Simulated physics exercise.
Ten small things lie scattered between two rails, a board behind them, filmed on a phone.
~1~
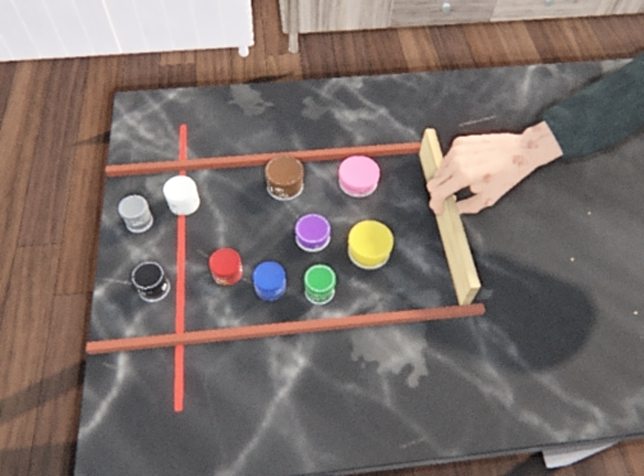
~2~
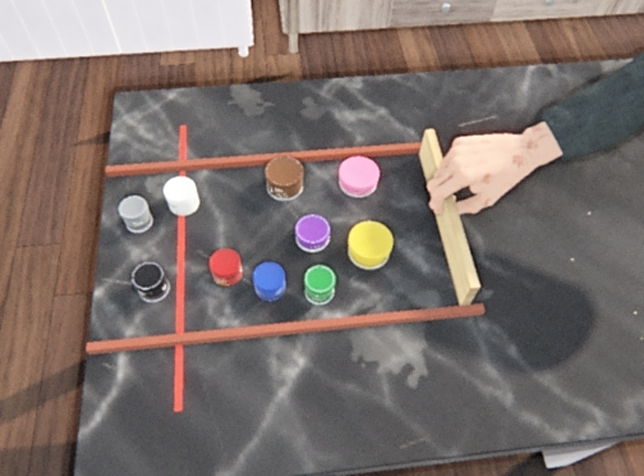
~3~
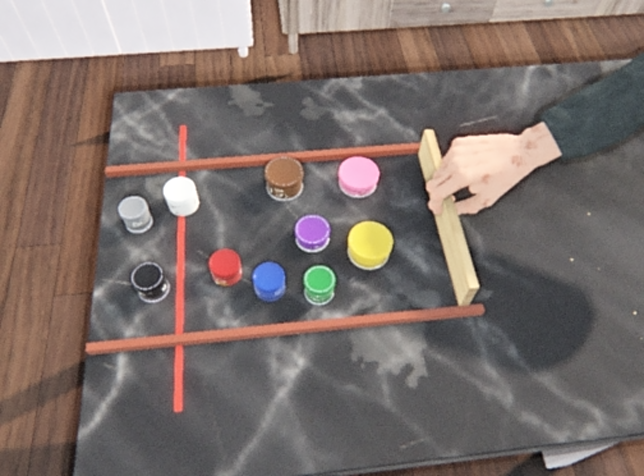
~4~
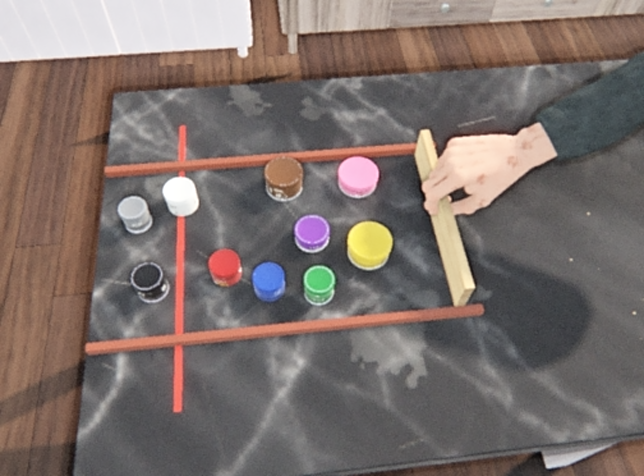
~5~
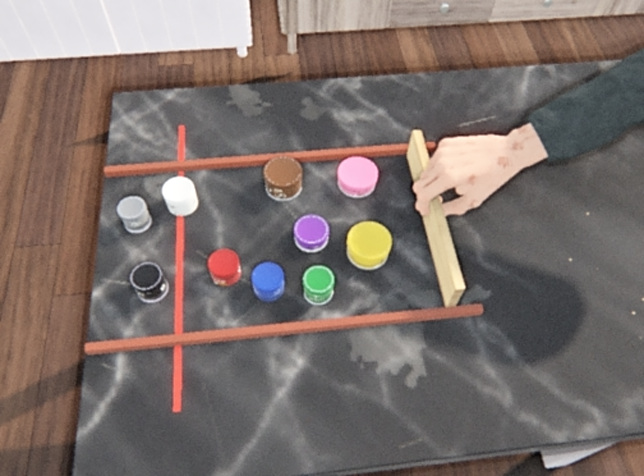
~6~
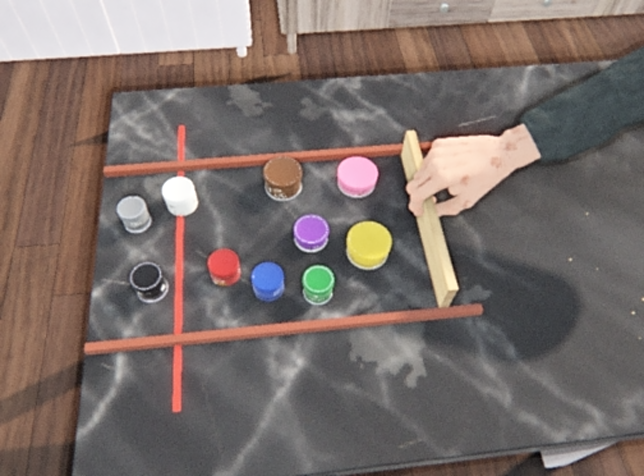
A hand moves a wooden board slightly left between two rails, behind ten small still pots.
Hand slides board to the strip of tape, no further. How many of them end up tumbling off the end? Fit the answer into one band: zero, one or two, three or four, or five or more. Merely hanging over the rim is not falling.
I would say zero.
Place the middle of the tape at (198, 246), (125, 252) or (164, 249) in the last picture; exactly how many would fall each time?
0, 6, 1.
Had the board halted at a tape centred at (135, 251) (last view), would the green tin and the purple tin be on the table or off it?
Green tin still up; purple tin still up.
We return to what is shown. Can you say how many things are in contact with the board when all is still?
Number: 4.
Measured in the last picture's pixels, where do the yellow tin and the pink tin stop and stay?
Taking them in turn, first comes (155, 265), then (159, 193).
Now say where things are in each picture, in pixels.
Grey pot (136, 214); black pot (151, 282); white tub (182, 196); board (446, 213); tape (181, 247), in the first frame.
Black pot (151, 282); blue tub (270, 282), in the second frame.
White tub (182, 197); purple tin (312, 234), in the third frame.
Grey pot (136, 215); board (441, 214), in the fourth frame.
Black pot (150, 283); yellow tin (369, 246), in the fifth frame.
Grey pot (135, 215); black pot (149, 283); white tub (180, 197); board (427, 214); tape (179, 247), in the sixth frame.
Soon after, none off yet; grey pot at rest near (135, 215); black pot at rest near (149, 283); white tub at rest near (180, 197).
After that, none off yet; grey pot at rest near (132, 217); black pot displaced a little near (138, 287); white tub displaced about its own width near (160, 207).
In the end, the number that fall off is zero.
